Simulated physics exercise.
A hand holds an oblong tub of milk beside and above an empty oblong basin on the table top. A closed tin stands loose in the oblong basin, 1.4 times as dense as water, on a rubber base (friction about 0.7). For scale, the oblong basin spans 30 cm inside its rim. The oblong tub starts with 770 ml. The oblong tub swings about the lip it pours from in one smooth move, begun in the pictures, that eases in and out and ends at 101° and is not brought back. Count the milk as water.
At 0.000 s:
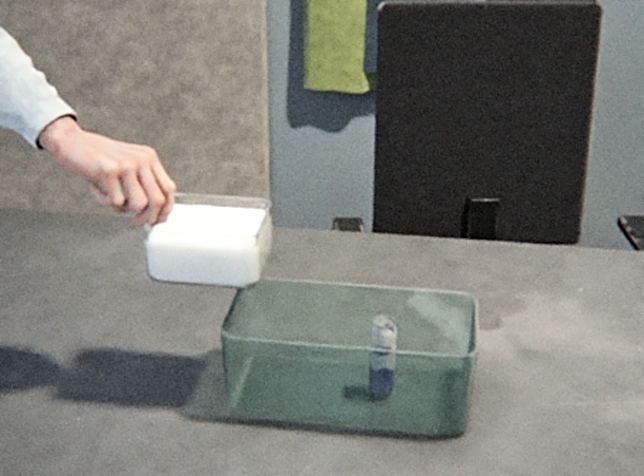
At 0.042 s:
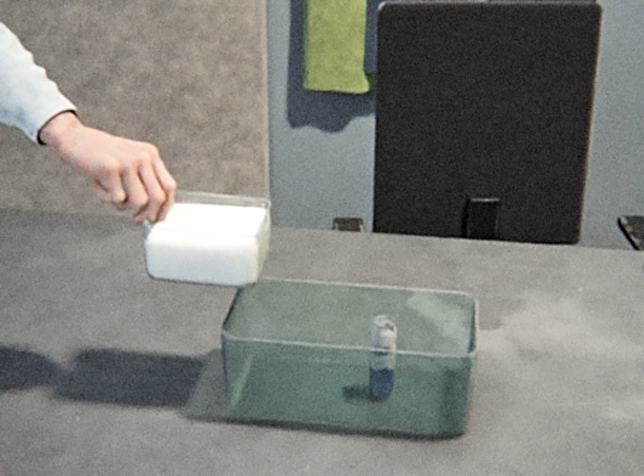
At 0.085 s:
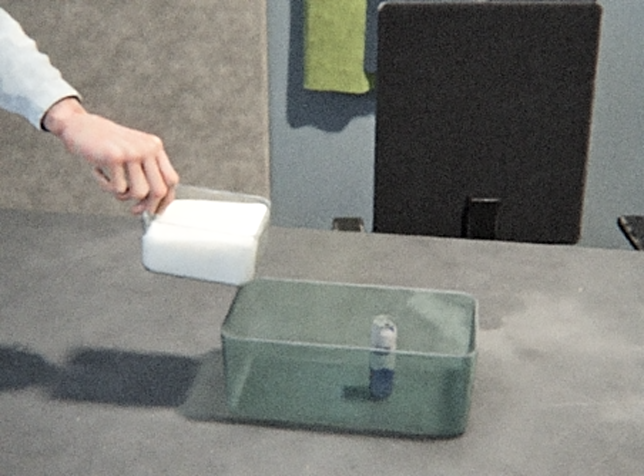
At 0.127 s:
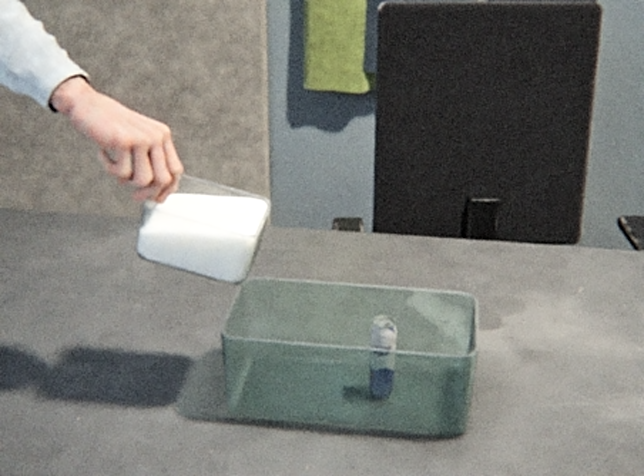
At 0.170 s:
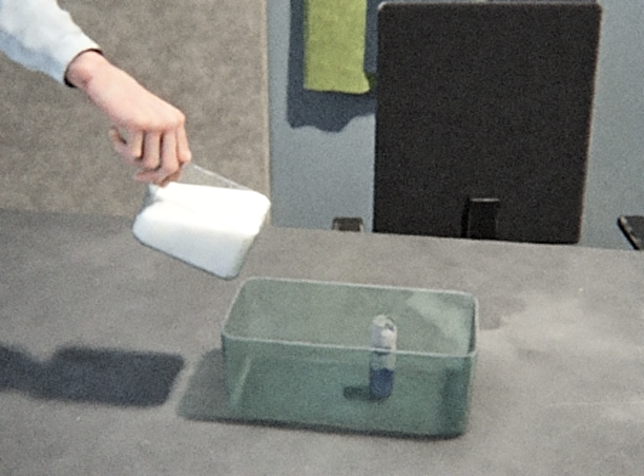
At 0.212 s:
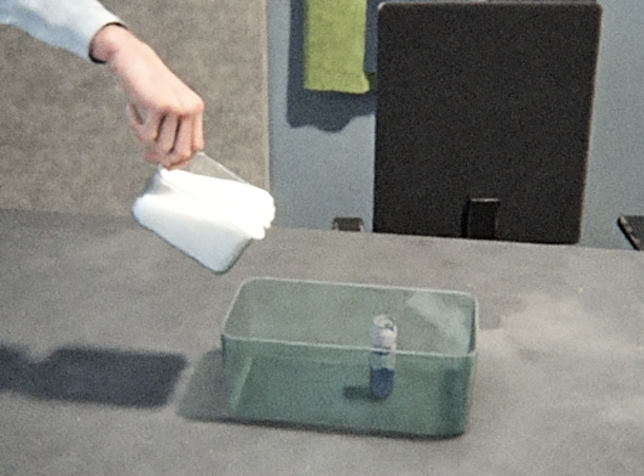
A grey tabletop is seen from slightly above by a still camera, with a dark panel and a green cloth against the wall behind. A hand in a pale sleeve holds a clear tub of white milk at the left, above a greenish transparent basin where a small blue and grey cylinder stands. The hand steadily tilts the tub rightward, and milk begins pouring over its right lip.
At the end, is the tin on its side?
The tin falls.
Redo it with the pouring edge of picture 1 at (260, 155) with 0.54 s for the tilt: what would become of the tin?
Then it stays up.
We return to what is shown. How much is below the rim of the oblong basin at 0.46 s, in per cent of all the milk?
Some 10 per cent.
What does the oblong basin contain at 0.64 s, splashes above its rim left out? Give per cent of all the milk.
Some 82 per cent.
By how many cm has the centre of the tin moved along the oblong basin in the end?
Some 5.5 cm.
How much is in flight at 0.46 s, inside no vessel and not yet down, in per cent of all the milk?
About 54 per cent.
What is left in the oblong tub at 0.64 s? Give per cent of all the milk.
Near 5 in a hundred.
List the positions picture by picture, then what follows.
In the first picture, it leans 0°; its right rim is at (264, 220); the milk meets the walls at (159, 219) and (263, 226); the oblong basin's rim runs from (232, 306) to (477, 325); the tin's top is at (384, 325).
In the second picture, it leans 2°; its right rim is at (264, 220); the milk meets the walls at (158, 218) and (263, 225).
In the third picture, it leans 6°; its right rim is at (263, 220); the milk meets the walls at (157, 215) and (263, 220).
In the fourth picture, it leans 13°; its right rim is at (263, 220); the milk meets the walls at (154, 209) and (263, 216).
In the fifth picture, it leans 23°; its right rim is at (263, 220); the milk meets the walls at (153, 198) and (261, 213); 2 per cent is over the edge.
In the sixth picture, it leans 34°; its right rim is at (262, 220); the milk meets the walls at (152, 182) and (260, 209); 5 per cent is over the edge.
Then, 0.46 s in, the tilt is 96° and 36 per cent is still to pour; the tin stands where it began.
Then, 0.64 s in, the tilt is 101° and 5 per cent is still to pour; the tin leans 8°.
Then, 0.83 s in, the tilt is 101° and 1 per cent is still to pour; the tin leans 31°.
Then, 1.04 s in, the tilt is 101° and 0 per cent is still to pour; the tin lies on its side.
Finally, the tin lies on its side.
